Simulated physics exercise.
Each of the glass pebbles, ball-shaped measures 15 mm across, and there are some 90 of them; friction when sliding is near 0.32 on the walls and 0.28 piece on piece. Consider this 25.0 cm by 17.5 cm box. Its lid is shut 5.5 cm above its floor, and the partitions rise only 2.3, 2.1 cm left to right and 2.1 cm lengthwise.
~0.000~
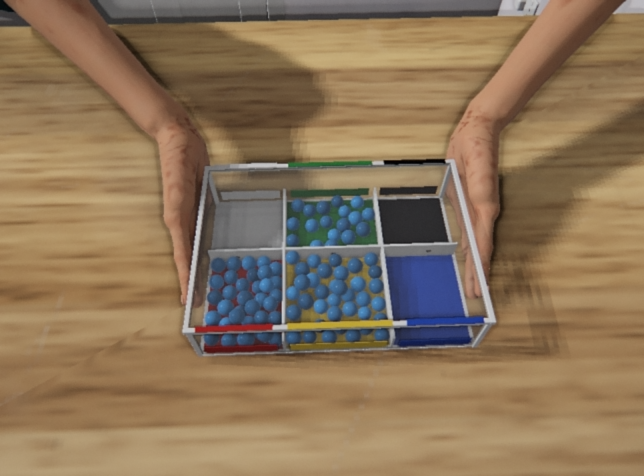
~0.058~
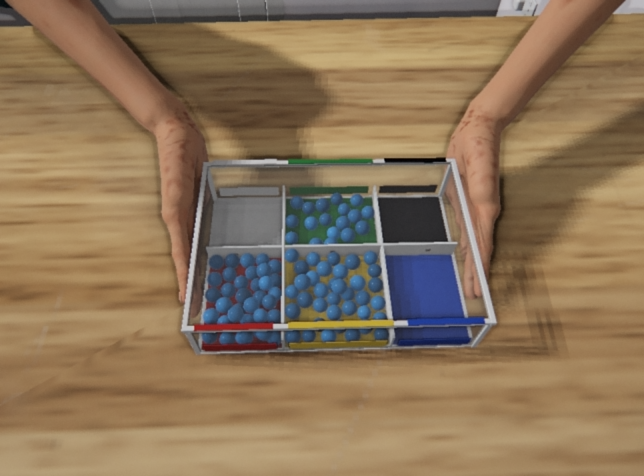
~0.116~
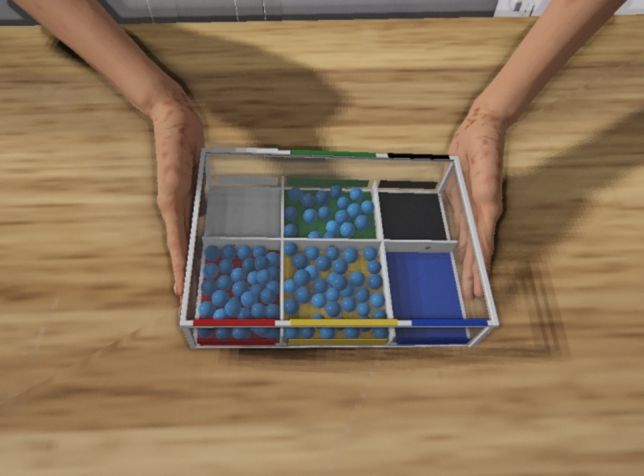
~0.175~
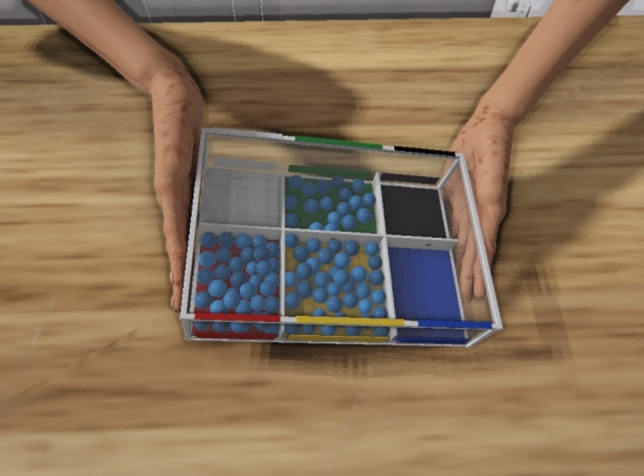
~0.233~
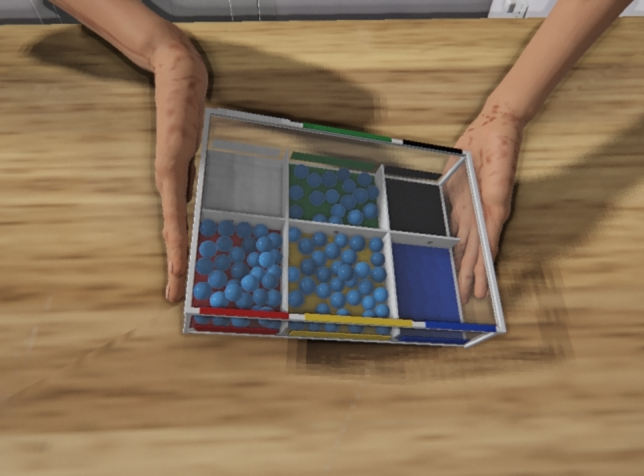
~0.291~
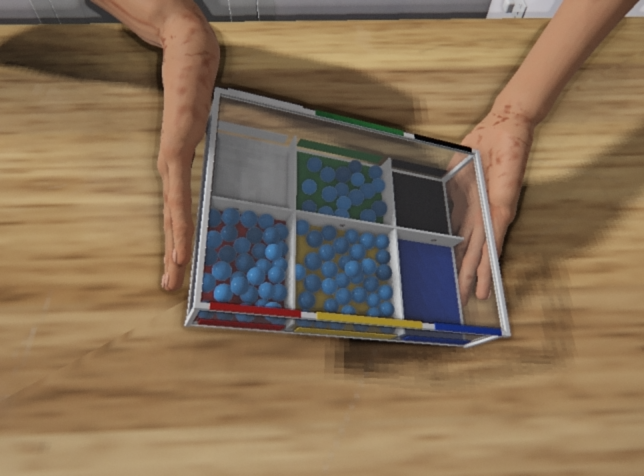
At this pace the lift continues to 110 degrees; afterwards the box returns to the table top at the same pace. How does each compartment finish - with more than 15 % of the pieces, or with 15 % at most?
Red compartment: At most 15 %, blue compartment: More than 15 %, green compartment: At most 15 %, yellow compartment: More than 15 %, white compartment: At most 15 %, black compartment: At most 15 %.
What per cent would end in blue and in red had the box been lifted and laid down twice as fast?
Per cent held - blue: 75, red: 0.
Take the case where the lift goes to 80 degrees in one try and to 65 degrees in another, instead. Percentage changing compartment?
Close to 55 in a hundred first, and 10 in a hundred second.
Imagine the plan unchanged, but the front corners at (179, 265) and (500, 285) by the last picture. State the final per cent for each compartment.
Red 0, blue 5, green 30, yellow 0, white 0, black 65.
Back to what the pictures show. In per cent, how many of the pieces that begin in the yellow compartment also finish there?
Around 20 %.
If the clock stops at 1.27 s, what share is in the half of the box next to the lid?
Estimate: Near 80 per cent.
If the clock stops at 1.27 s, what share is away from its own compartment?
About 75 percent.
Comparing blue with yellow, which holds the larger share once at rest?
Blue.
After 1.27 s, tilt 110 degrees; red 10 %, blue 45 %, green 5 %, yellow 30 %, black 10 %.
Then, at 1.93 s, tilt 48 degrees; red 5 %, blue 75 %, yellow 20 %.
After 2.63 s, tilt 0 degrees; red 5 %, blue 75 %, yellow 20 %, black 5 %.
In the end, at 3.6 s, red 5 %, blue 75 %, green 0 %, yellow 20 %, white 0 %, black 5 %.
